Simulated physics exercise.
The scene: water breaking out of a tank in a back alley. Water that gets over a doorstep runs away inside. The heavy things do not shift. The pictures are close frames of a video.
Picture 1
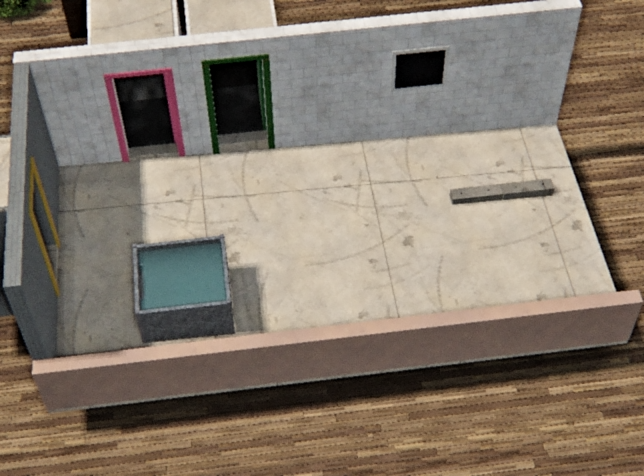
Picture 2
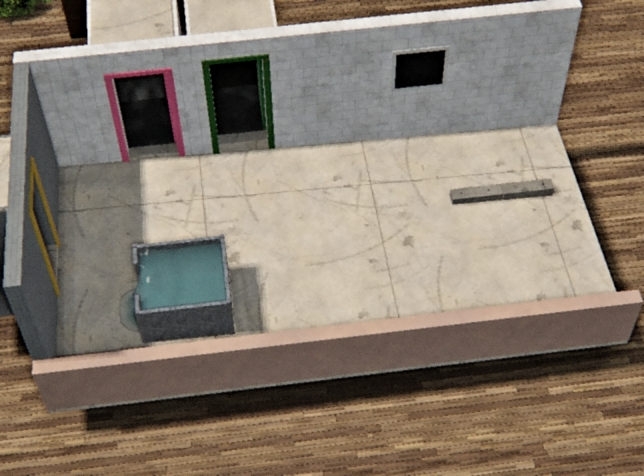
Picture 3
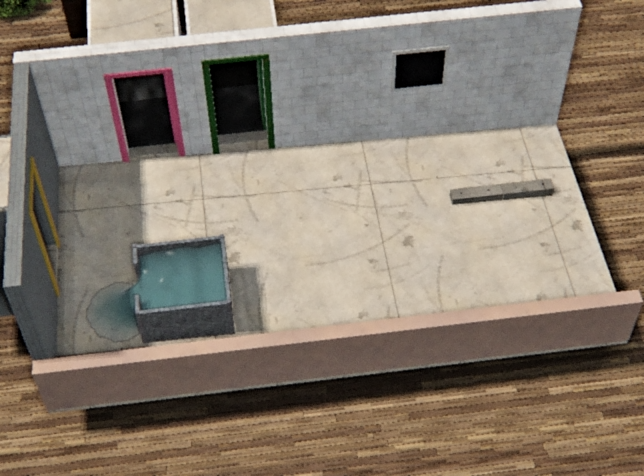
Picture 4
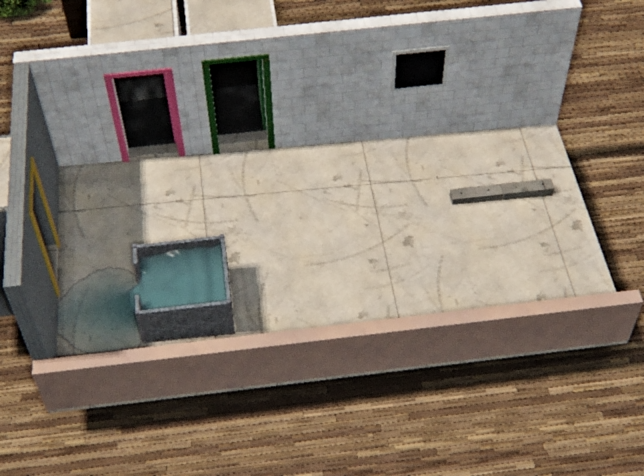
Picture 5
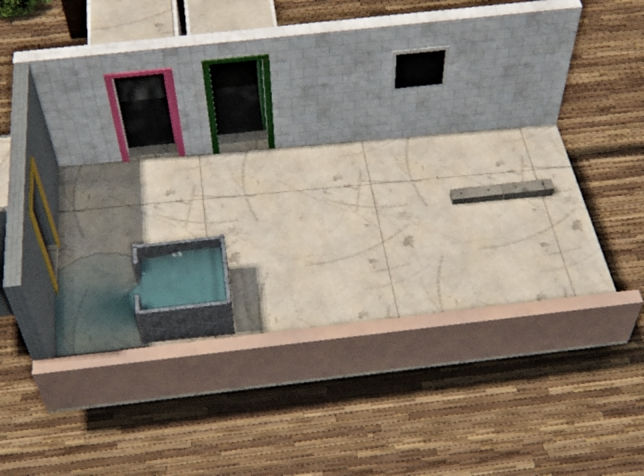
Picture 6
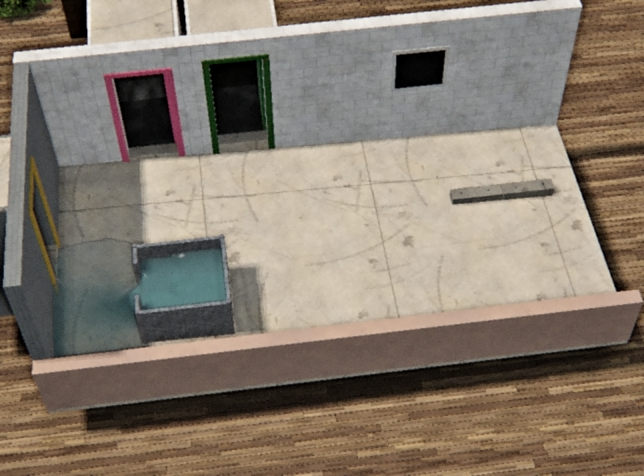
At first, teal water lies still in an open stone tank near the left end of a walled yard. Then its surface ripples and water pours out through the tank's left side onto the pale floor. The puddle widens leftward to the wall with the yellow frame, then spreads back along it.
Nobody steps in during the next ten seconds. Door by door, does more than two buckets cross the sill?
The yellow door lets in a lot; the pink door admits no more than that; the green door admits no more than that.
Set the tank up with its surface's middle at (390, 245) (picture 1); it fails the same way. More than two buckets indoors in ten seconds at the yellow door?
My reading: Yellow stays under.
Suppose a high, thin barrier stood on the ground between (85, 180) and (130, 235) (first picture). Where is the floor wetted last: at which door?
That is the green one.
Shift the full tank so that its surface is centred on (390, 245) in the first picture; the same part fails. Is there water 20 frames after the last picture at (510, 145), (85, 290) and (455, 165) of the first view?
One after the other: Dry, wet, no water.
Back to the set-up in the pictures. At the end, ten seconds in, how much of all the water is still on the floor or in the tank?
Some 70 per cent.
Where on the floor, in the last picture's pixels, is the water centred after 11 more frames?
I would point to (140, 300).
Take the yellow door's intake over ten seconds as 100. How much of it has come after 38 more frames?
Some 100 per cent.
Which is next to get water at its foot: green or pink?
First comes the pink one.
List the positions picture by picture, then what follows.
In the first frame, still water in the open tank at (181, 277).
In the second frame, water pours out at (143, 300) and has run to (133, 327).
In the third frame, water pours out at (143, 300) and has run to (92, 319).
In the fourth frame, the front is at (58, 325), out from the gap at (143, 300).
In the fifth frame, the front is at a hidden place, out from the gap at (143, 300).
In the sixth frame, water pours out at (143, 300) and has run to (59, 255).
A moment on, water covers 10 % of the floor; the yellow door under two buckets in, the pink door not reached, the green door not reached.
Next, water covers 15 % of the floor; the yellow door over two buckets in, the pink door wet at the sill, nothing in, the green door not reached.
Then, water covers 30 % of the floor; the yellow door over two buckets in, the pink door under two buckets in, the green door wet at the sill, nothing in.
Later, water covers 70 % of the floor; the yellow door over two buckets in, the pink door under two buckets in, the green door wet at the sill, nothing in.
In the end, water covers 80 % of the floor; the yellow door over two buckets in, the pink door under two buckets in, the green door wet at the sill, nothing in.
